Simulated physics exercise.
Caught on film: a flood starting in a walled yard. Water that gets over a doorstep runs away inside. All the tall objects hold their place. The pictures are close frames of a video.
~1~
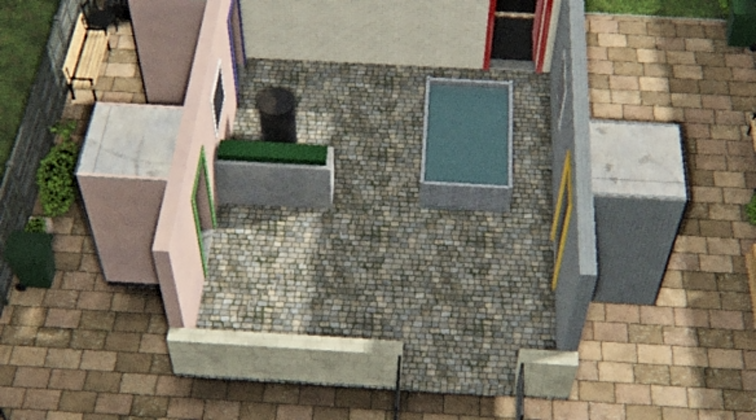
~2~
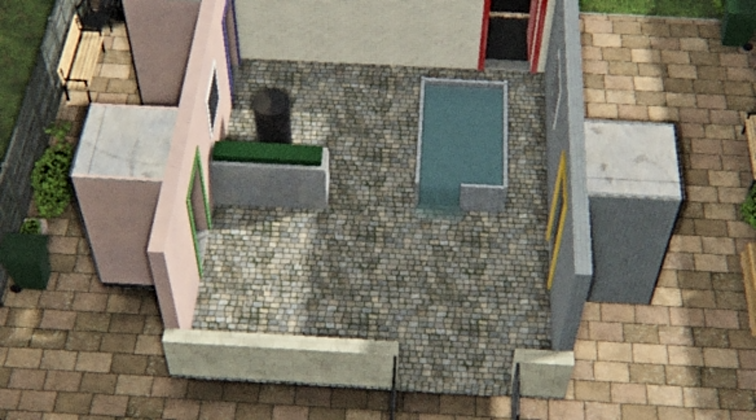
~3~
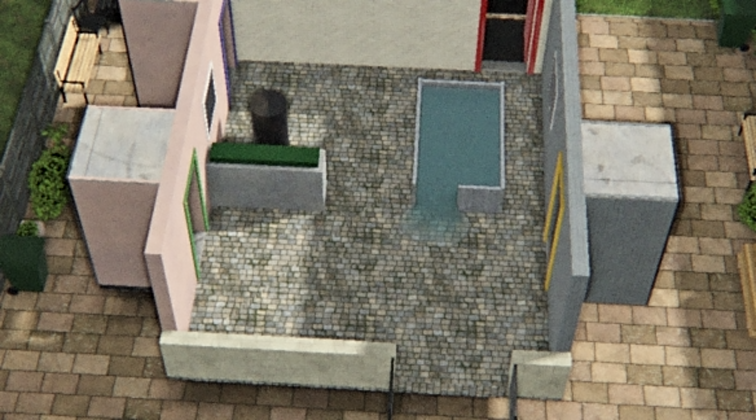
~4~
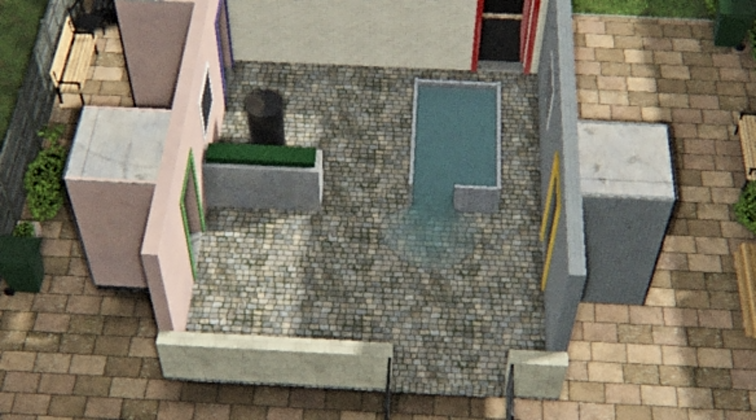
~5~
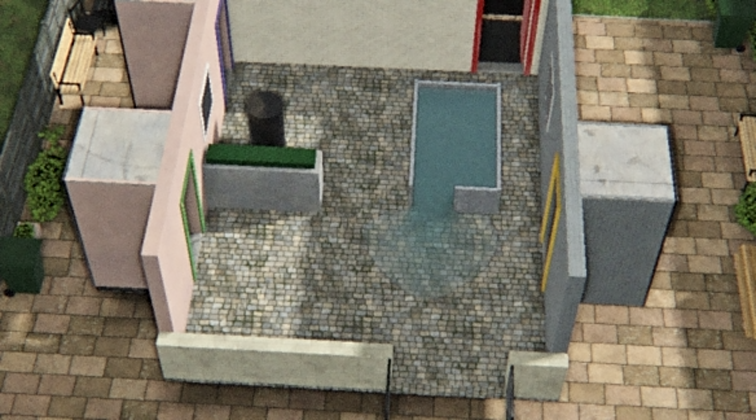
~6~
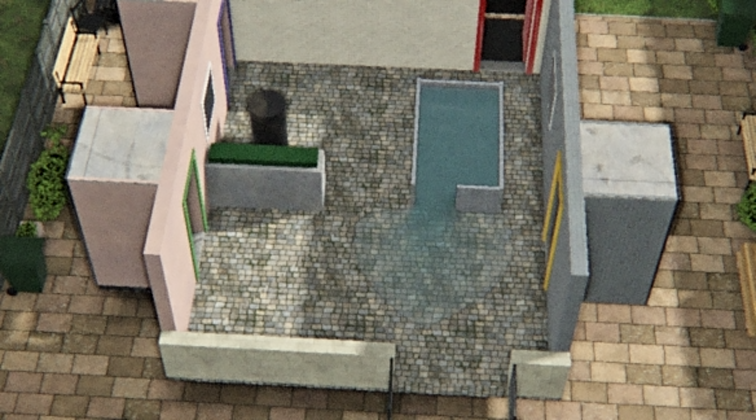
Water poured from a gap in the front wall of a rectangular tank in a walled yard, then spread across the cobblestones in a widening, thinning sheet while everything around it stayed put.
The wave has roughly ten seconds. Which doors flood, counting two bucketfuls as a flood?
One by one: The green door takes more than that; the yellow door stays under that; the blue door stays under that; the red door stays under that.
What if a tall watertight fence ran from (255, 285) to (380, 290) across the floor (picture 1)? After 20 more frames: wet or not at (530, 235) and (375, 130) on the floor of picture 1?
One after the other: Free of water, no water.
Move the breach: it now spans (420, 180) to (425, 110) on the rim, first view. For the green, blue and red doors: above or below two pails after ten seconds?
One by one: Green lets more in; blue is over; red is over.
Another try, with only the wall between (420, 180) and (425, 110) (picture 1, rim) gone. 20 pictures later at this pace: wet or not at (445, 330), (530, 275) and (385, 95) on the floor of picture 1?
As listed: No water, not flooded, no water.
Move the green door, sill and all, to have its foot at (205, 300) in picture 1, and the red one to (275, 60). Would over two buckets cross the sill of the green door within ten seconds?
Then: The green door takes more.
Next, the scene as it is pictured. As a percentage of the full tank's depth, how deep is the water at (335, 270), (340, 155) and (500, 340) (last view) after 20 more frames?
In that order: 4, 0 and 6 per cent.
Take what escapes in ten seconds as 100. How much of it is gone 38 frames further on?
About 65 per cent.
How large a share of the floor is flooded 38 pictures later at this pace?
Roughly 50 per cent.
A moment on, water covers 30 % of the floor; the green door not reached, the yellow door wet at the sill, nothing in, the blue door not reached, the red door not reached.
Next, water covers 40 % of the floor; the green door not reached, the yellow door wet at the sill, nothing in, the blue door not reached, the red door not reached.
Then, water covers 40 % of the floor; the green door wet at the sill, nothing in, the yellow door wet at the sill, nothing in, the blue door not reached, the red door not reached.
Later, water covers 50 % of the floor; the green door under two buckets in, the yellow door wet at the sill, nothing in, the blue door not reached, the red door not reached.
In the end, water covers 60 % of the floor; the green door over two buckets in, the yellow door wet at the sill, nothing in, the blue door not reached, the red door not reached.
